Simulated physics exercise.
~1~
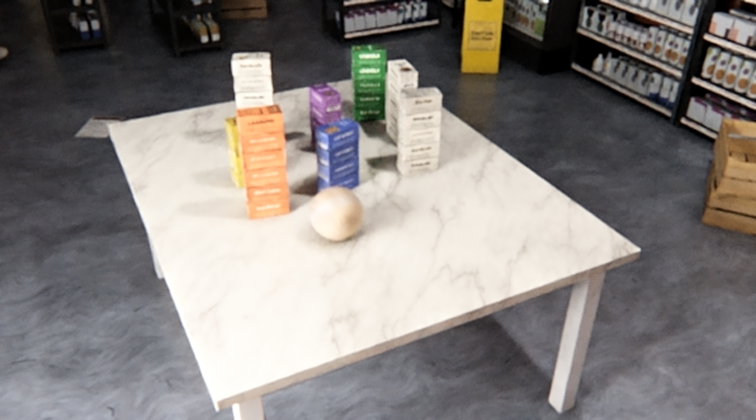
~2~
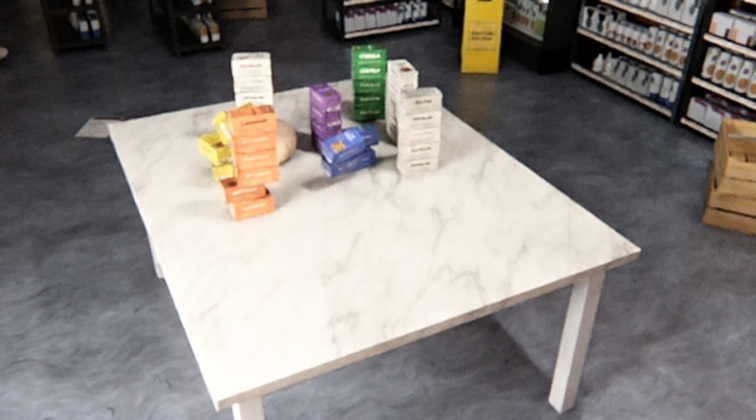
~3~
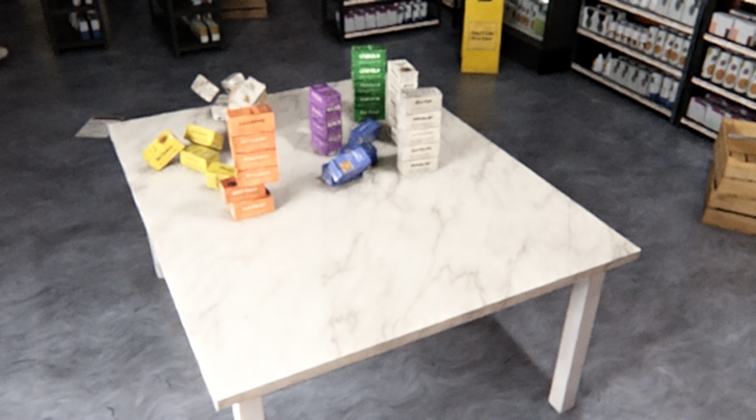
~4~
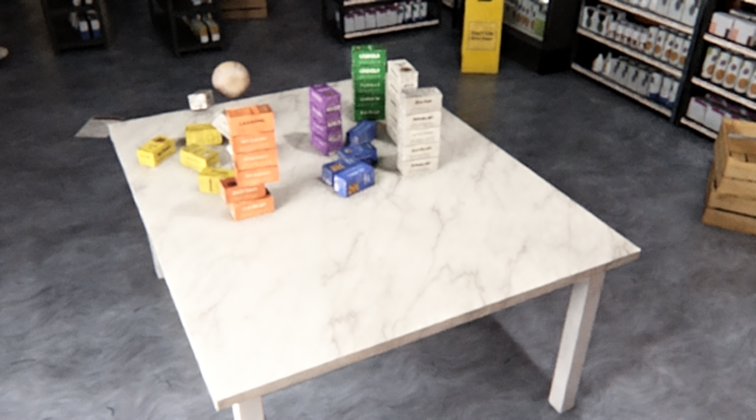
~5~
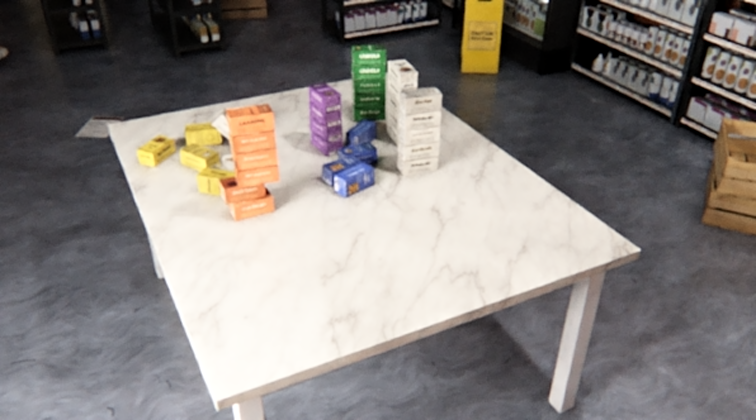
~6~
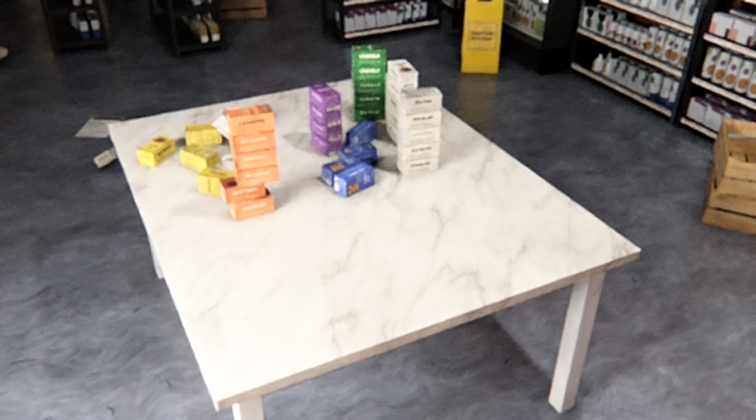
In a shop, a wooden ball rolled across a marble-topped table into stacks of small boxes, toppling the blue, yellow and one white stack before dropping off the far side, while the orange stack stayed up, crooked, and the purple and green ones stood untouched.
